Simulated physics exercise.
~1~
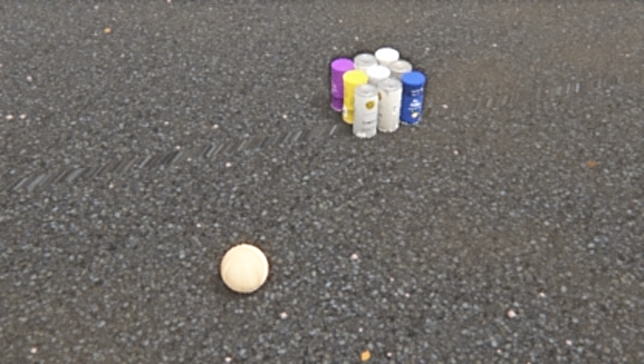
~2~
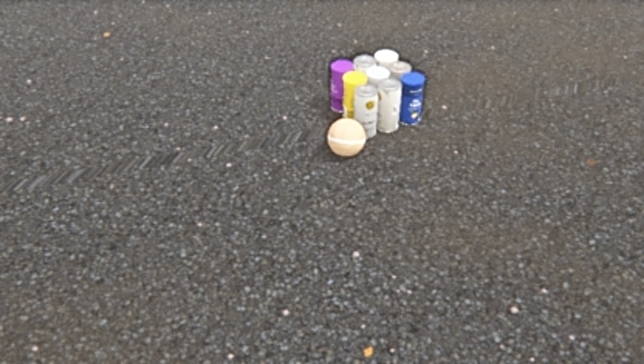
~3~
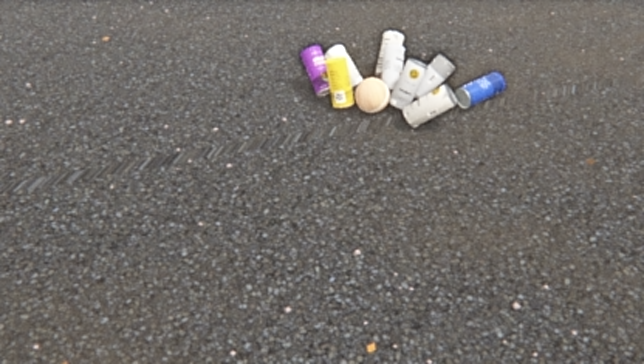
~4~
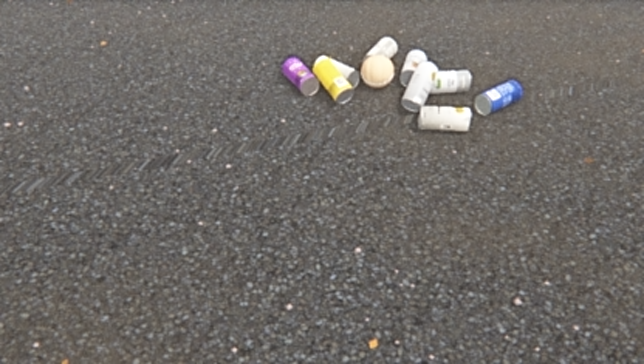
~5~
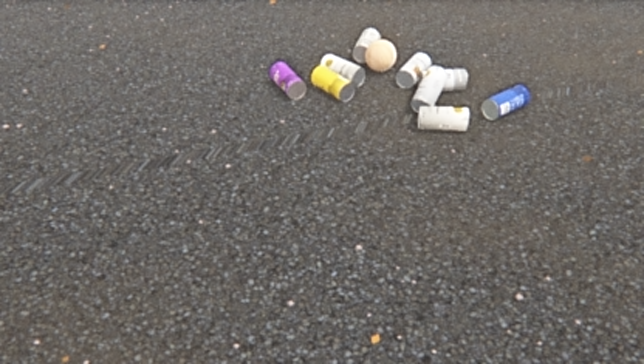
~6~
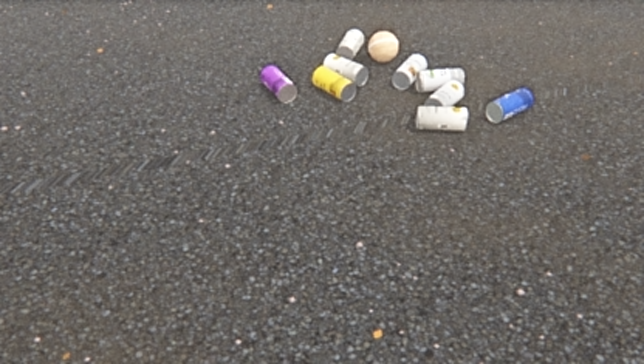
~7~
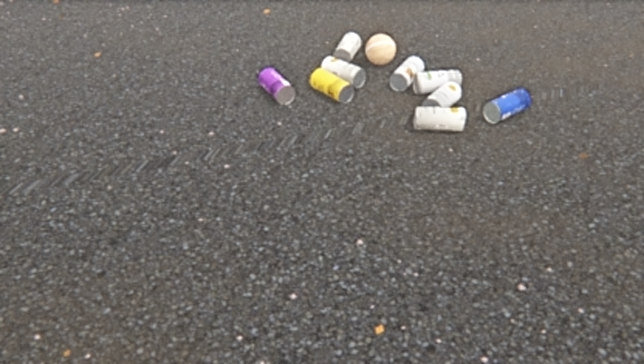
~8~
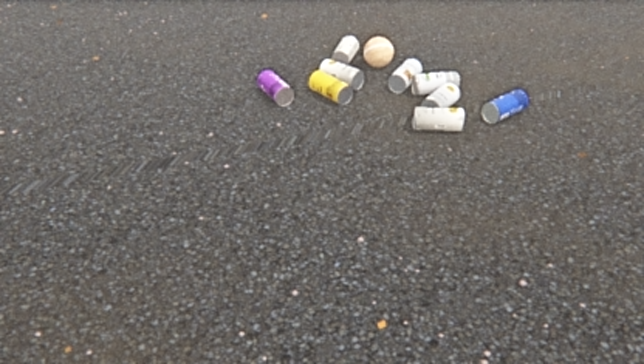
Wooden ball rolling across dark asphalt into a tight cluster of upright canisters, toppling them all and leaving them scattered on their sides.
